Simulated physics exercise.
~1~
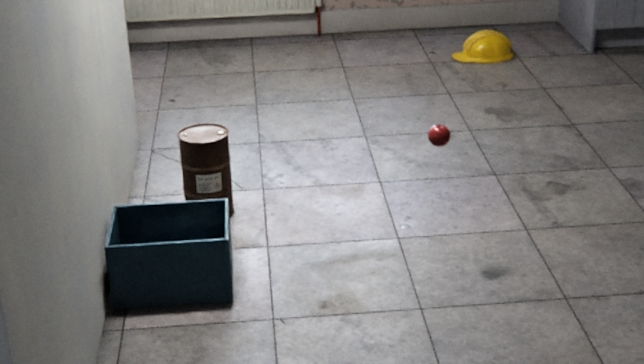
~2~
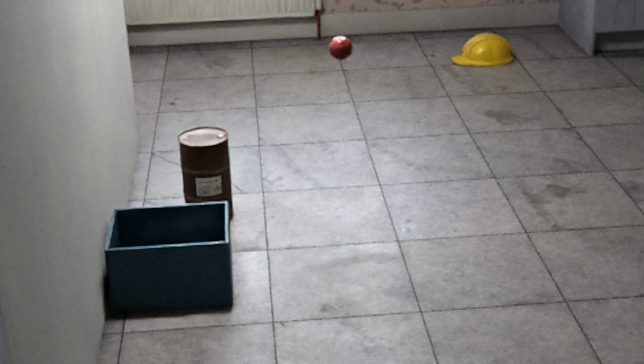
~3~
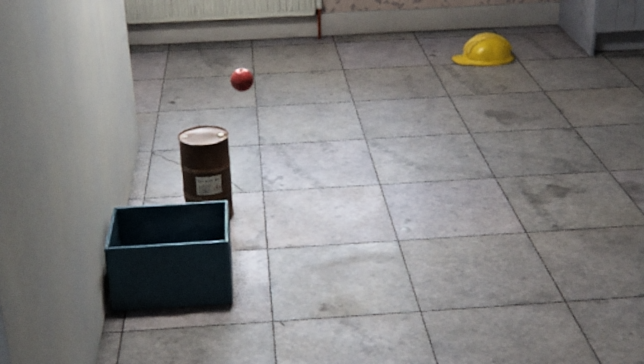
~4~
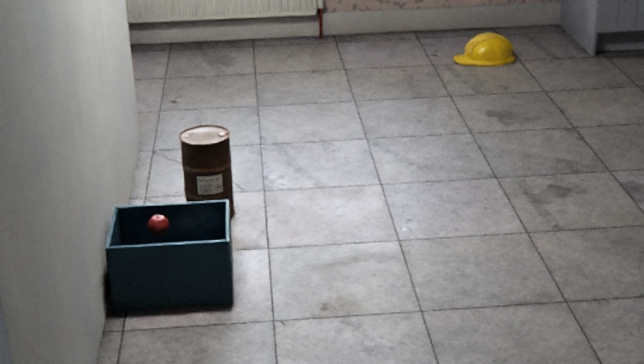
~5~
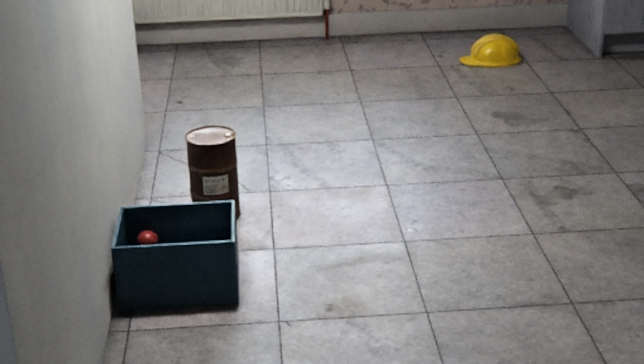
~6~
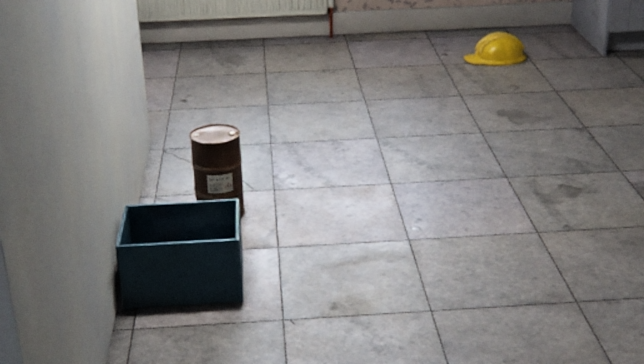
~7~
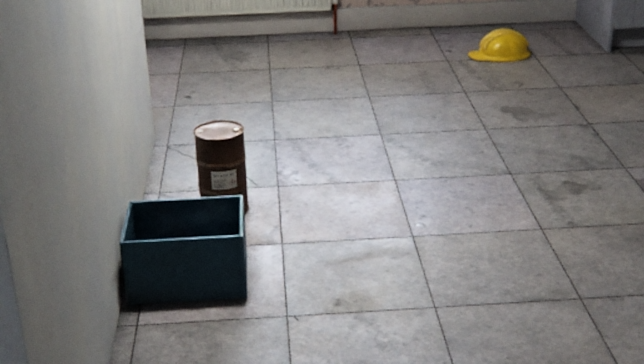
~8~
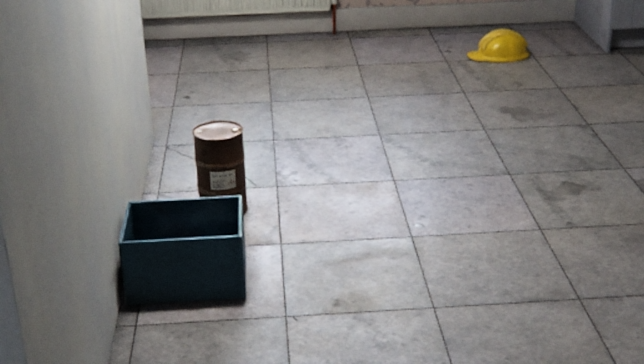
A red apple flies leftward through the air over a tiled floor, rising and then dropping into an open dark teal box beside a wall, where it sinks out of sight, while a brown canister behind the box and a yellow hard hat stay in place.
